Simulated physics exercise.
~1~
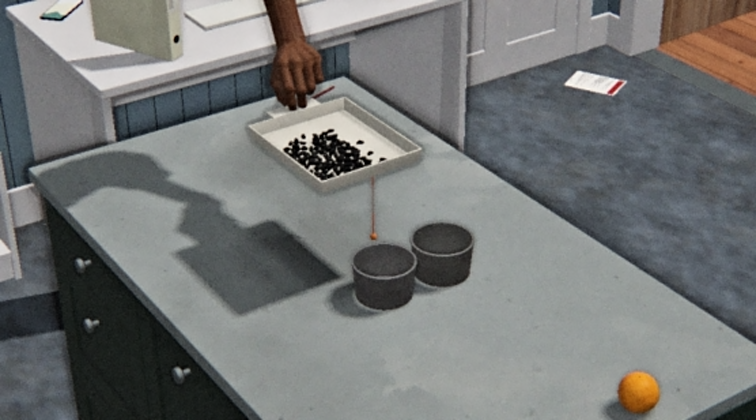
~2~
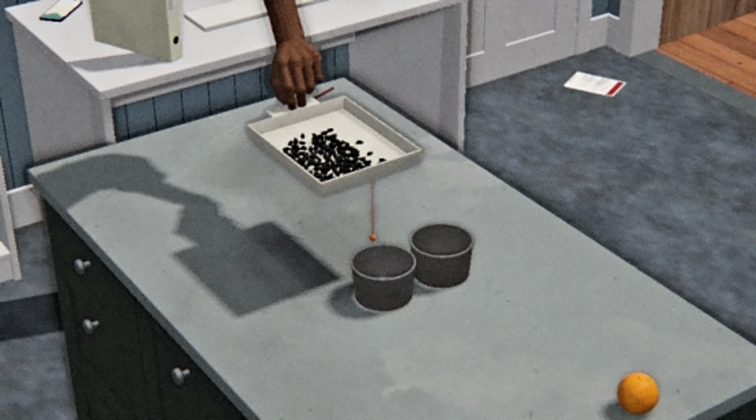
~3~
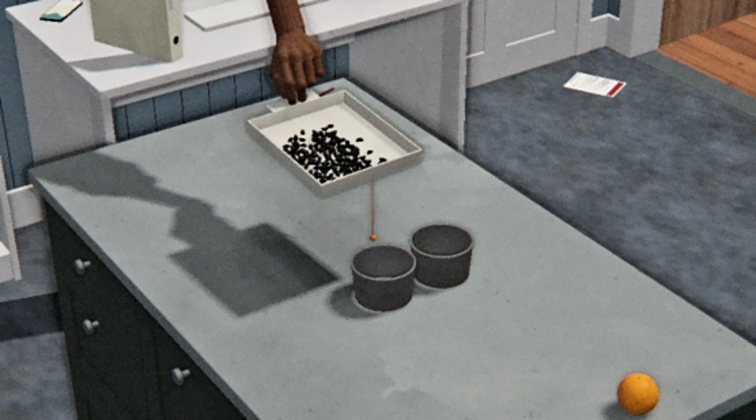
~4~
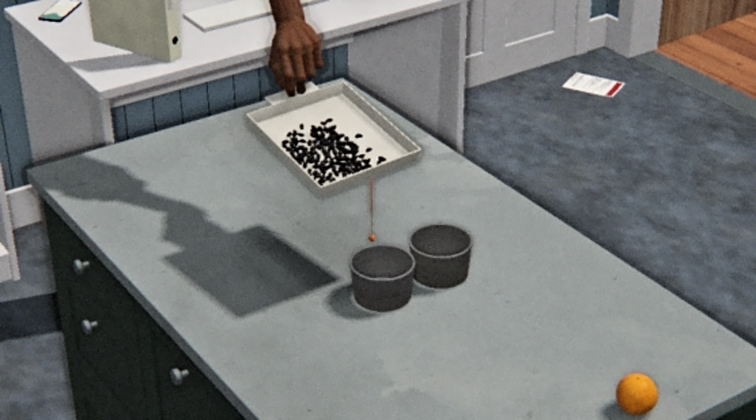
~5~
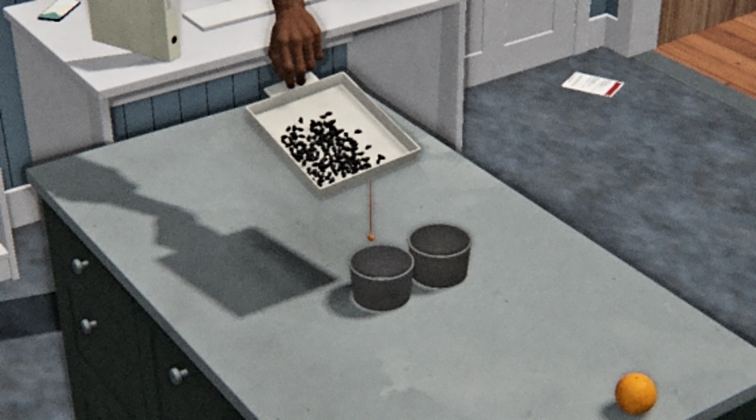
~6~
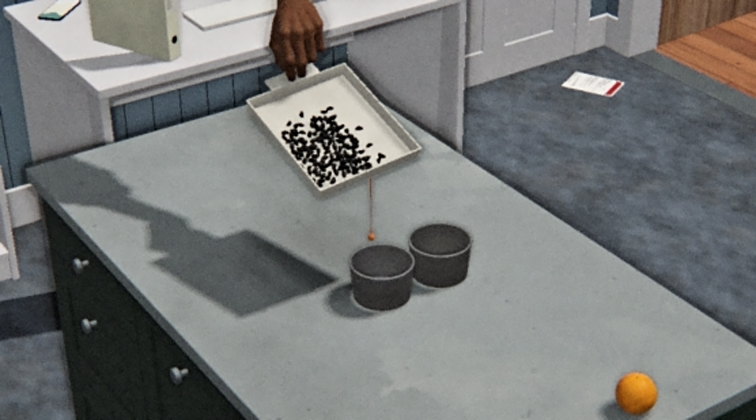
At the start, a hand holds a pale low-rimmed tray of black beans level above a grey counter, near two dark dishes, with a bead hanging from its front edge. The hand then gradually raises the back of the tray, tilting it toward the left front corner, while the beans shift only slightly.
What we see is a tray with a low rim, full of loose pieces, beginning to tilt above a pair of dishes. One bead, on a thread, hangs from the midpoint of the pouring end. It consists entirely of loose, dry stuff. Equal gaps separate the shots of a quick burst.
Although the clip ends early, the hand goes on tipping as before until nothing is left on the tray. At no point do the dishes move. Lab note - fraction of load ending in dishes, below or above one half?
Below one half.
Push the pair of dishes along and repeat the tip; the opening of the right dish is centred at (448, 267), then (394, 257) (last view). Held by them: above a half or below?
A minority, then a majority.
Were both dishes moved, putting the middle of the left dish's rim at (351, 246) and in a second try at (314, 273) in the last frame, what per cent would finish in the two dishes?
0, then 70 %.
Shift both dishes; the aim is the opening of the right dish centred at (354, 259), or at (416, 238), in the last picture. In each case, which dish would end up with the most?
First try, the one on the right; second try, the one on the left.
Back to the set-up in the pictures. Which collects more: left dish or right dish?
Answer: The one at left.
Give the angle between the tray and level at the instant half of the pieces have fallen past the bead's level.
About 110° of tilt.
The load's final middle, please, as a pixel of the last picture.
Around (351, 308), give or take.
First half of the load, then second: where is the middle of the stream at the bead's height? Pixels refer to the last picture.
At (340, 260) for the first part, then at (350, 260) for the others.
Shortly afterwards, tray tipped steeply; the whole lot on the tray.
Next, tray tipped past a quarter turn; the bulk on the tray; only a few in the left dish; a little outside both; near a quarter in the air.
Some moments later, tray tipped past a quarter turn; near a third in the left dish; near two thirds outside both.
In the end, tray tipped past a quarter turn; near a third in the left dish; none at all in the right dish; near two thirds outside both.
